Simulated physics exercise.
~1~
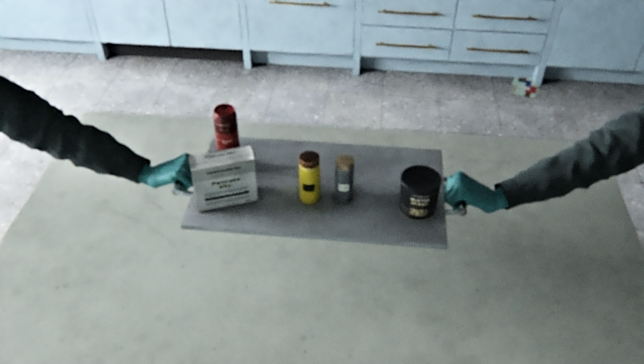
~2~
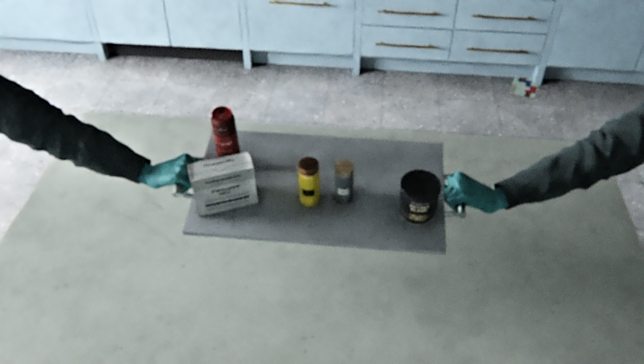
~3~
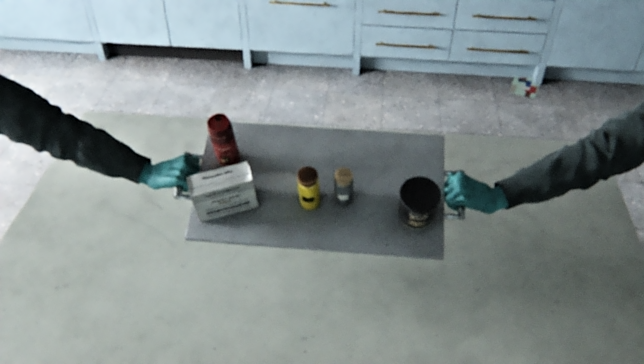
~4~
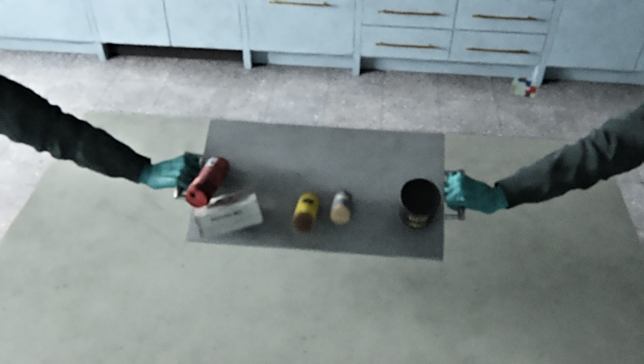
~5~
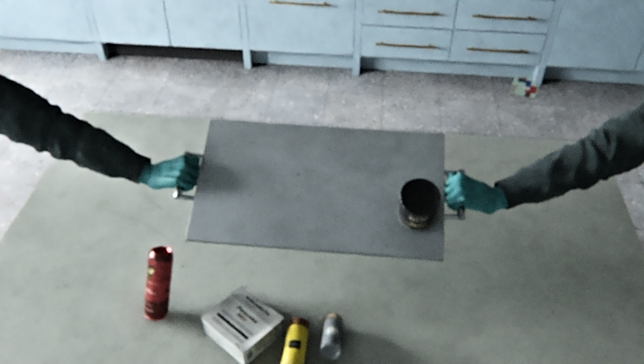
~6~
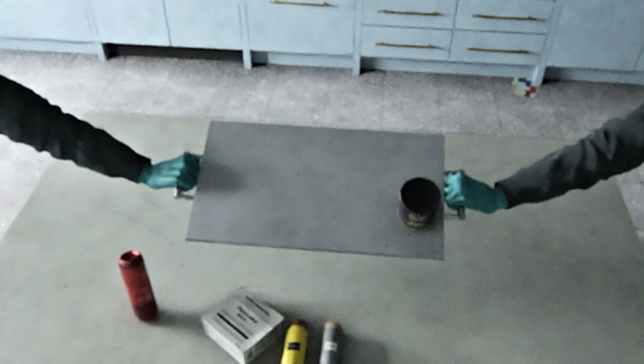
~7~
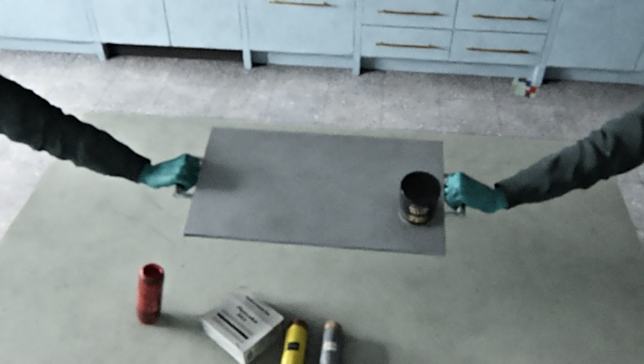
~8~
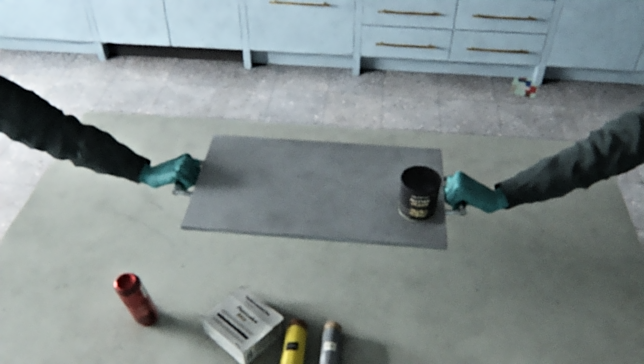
Four items toppling off a grey tray as gloved hands tilt it forward and level it, the black tin staying upright.
